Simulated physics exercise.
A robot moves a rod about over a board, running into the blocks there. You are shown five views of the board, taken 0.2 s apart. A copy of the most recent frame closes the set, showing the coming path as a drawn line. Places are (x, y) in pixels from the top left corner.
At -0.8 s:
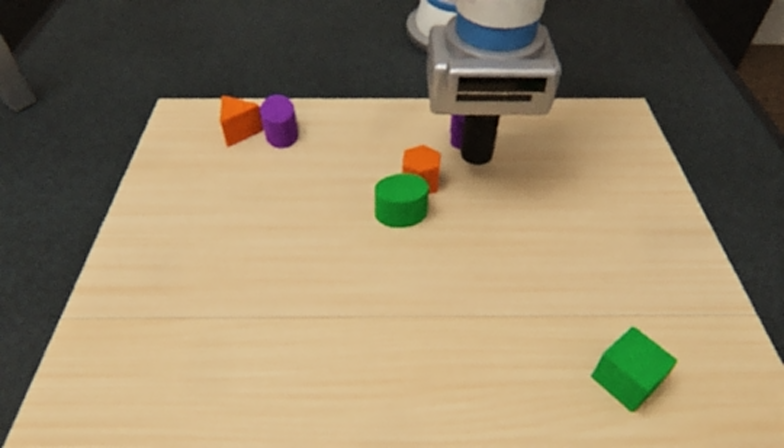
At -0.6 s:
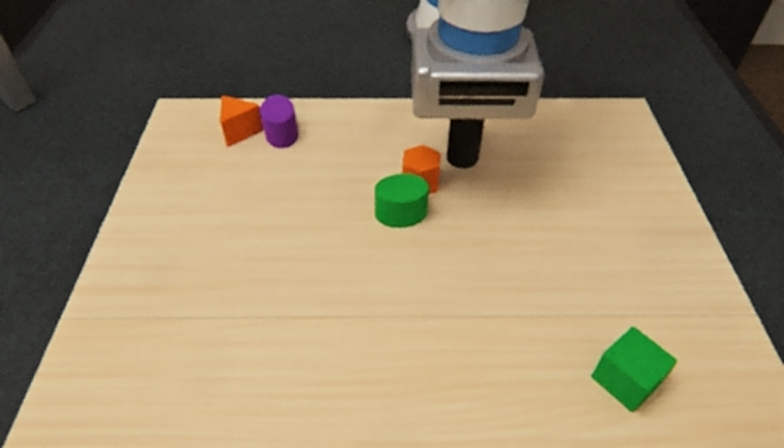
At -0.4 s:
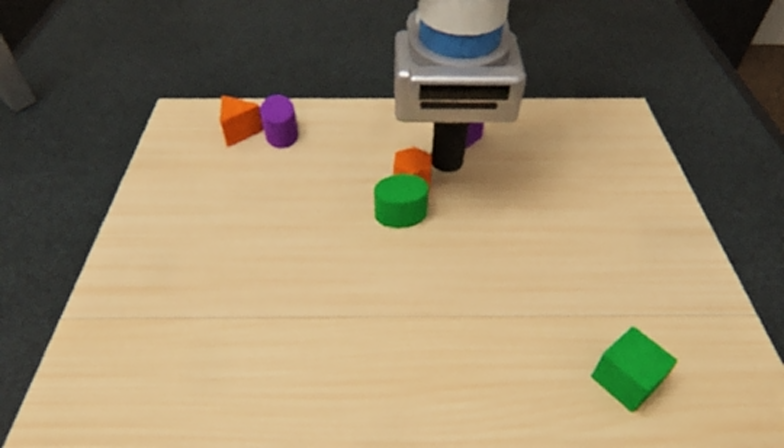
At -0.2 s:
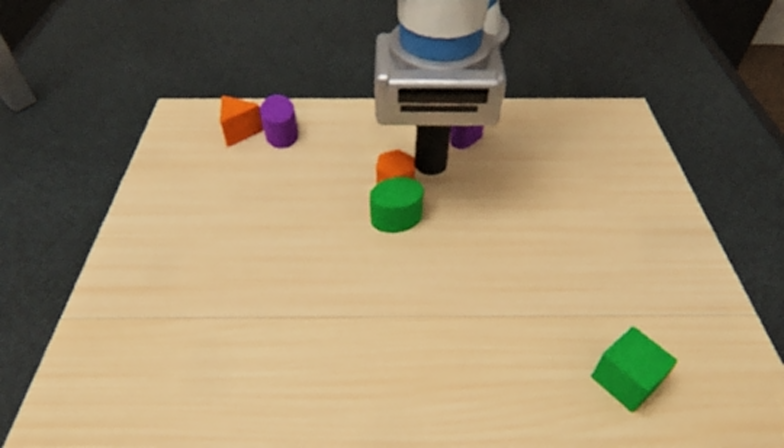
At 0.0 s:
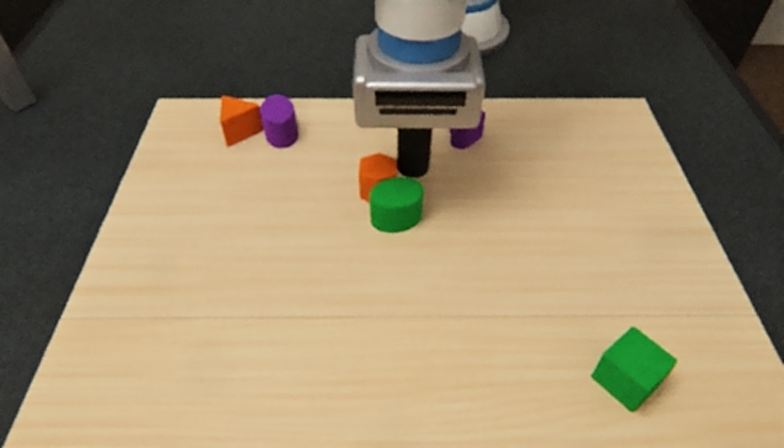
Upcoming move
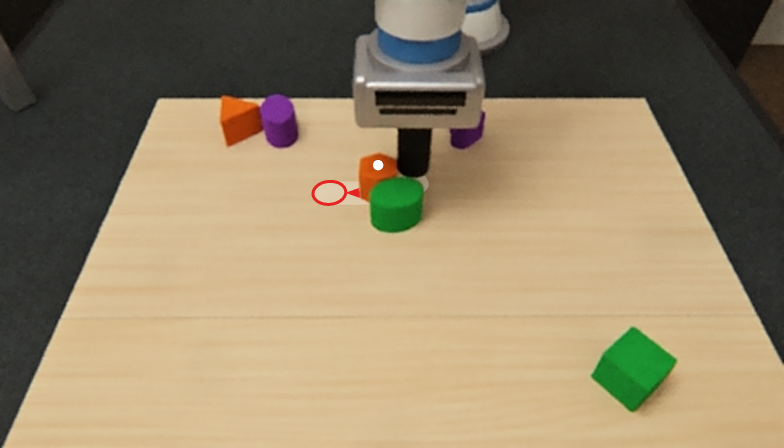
To begin with, a robot's black rod stands at the back of a wooden board, right of an orange hexagonal block and a green oval one, and moves left. It pushes the orange block leftward behind the green one, which shifts very slightly, while the other blocks stay still.
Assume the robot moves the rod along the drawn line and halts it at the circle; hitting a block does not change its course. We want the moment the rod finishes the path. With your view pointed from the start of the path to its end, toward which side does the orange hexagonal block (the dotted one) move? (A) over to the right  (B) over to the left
Choice B: Over to the left.
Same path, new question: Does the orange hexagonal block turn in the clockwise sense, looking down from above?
Final answer: No.
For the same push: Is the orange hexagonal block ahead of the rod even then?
Short answer: Yes.
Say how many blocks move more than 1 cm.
The answer will be one.
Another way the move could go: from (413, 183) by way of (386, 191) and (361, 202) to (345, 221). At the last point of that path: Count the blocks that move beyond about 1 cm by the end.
The count will be 1.
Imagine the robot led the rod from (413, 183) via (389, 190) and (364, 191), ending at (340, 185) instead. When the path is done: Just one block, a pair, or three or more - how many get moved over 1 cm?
One gets moved.
Path on the board, from (413, 183) over (387, 192) and (358, 193) to (329, 193); the dot is on the orange hexagonal block.
On the path given first. Halfway along, rod at (372, 177); orange hexagonal block at (334, 175).
At the end, rod at (328, 177); orange hexagonal block at (297, 183), turned 45° anticlockwise; green oval in place.
